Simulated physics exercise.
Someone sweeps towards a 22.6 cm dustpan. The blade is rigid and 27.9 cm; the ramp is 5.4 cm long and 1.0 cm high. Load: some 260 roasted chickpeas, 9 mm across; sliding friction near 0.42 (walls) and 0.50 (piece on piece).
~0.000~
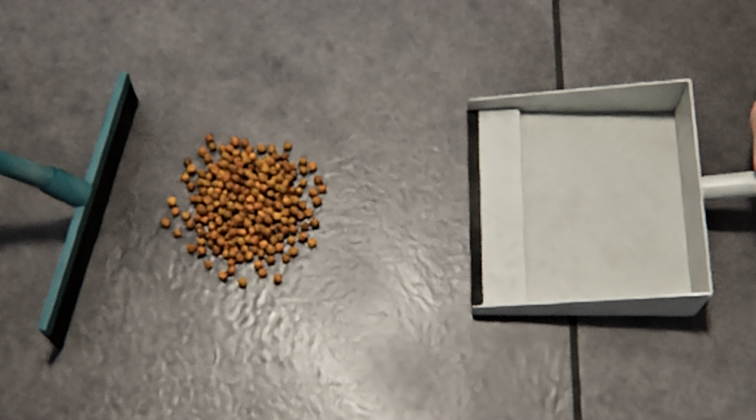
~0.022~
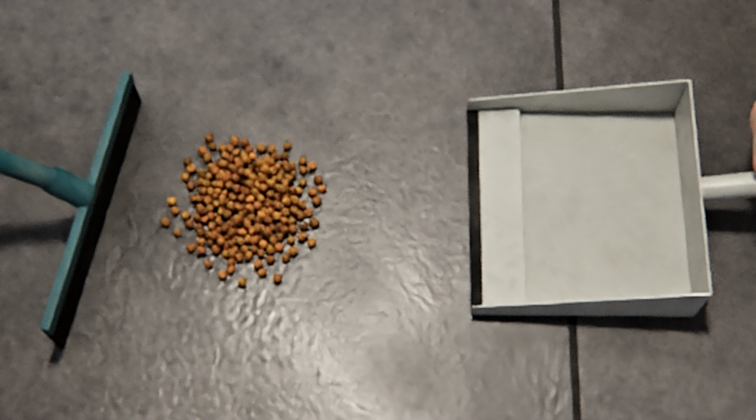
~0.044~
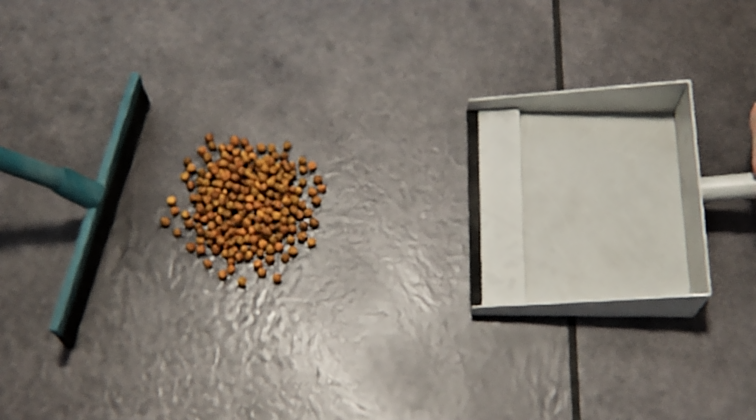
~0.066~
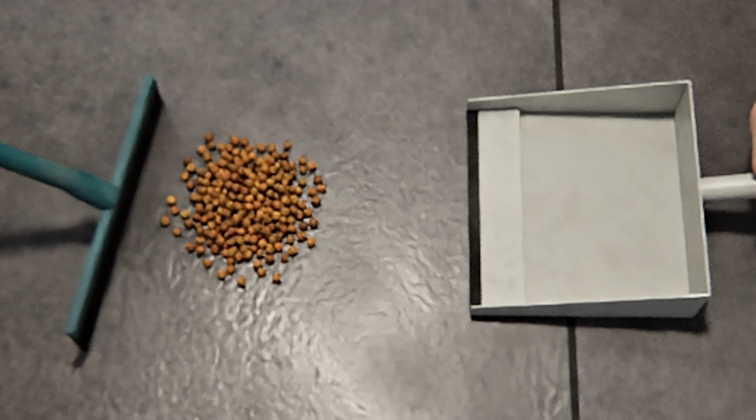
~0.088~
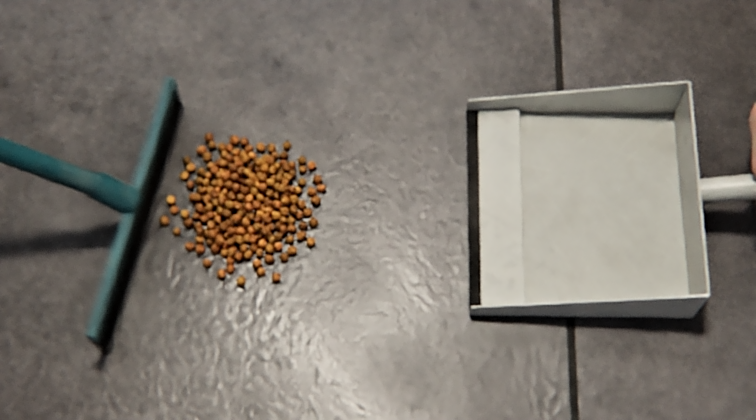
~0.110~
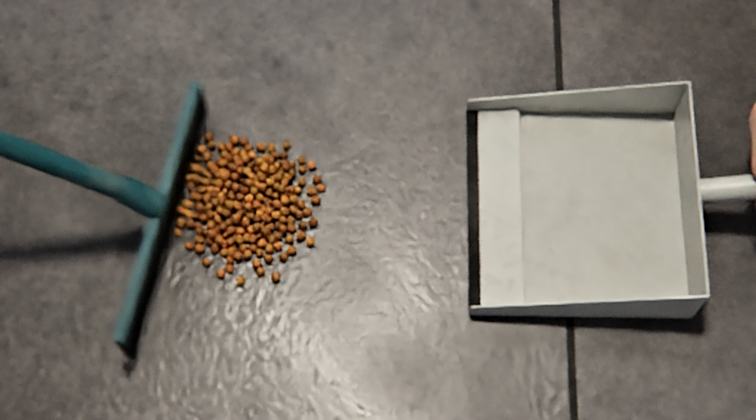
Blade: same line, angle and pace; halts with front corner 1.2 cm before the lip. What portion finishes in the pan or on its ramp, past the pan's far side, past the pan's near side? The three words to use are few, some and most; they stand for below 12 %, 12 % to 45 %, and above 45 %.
Pan: Most, far side: Few, near side: Some.
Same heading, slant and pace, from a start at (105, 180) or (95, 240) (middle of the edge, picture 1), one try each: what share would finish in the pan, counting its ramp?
50 and 50 per cent, roughly.
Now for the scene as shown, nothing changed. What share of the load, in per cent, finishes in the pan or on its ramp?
My estimate is some 55 per cent.
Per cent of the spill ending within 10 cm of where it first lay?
The figure is some 0 percent.
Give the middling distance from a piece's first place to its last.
It works out to roughly 30 cm.
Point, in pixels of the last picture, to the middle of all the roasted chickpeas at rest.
Somewhere around (533, 267) in the final frame.
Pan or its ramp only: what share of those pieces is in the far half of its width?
Share: Approx. 30 %.
After 0.23 s, middle of the blade 15 cm from the lip; 0 % over the lip, far side 0 %, near side 5 %.
Then, at 0.31 s, middle of the blade 6 cm from the lip; 0 % over the lip, far side 0 %, near side 15 %.
After 0.52 s, middle of the blade 4 cm from the lip; 55 % over the lip, far side 5 %, near side 20 %.
At rest (1.3 s), pan 55 %, far side 5 %, near side 20 %, in front of the lip or behind the blade 20 %.
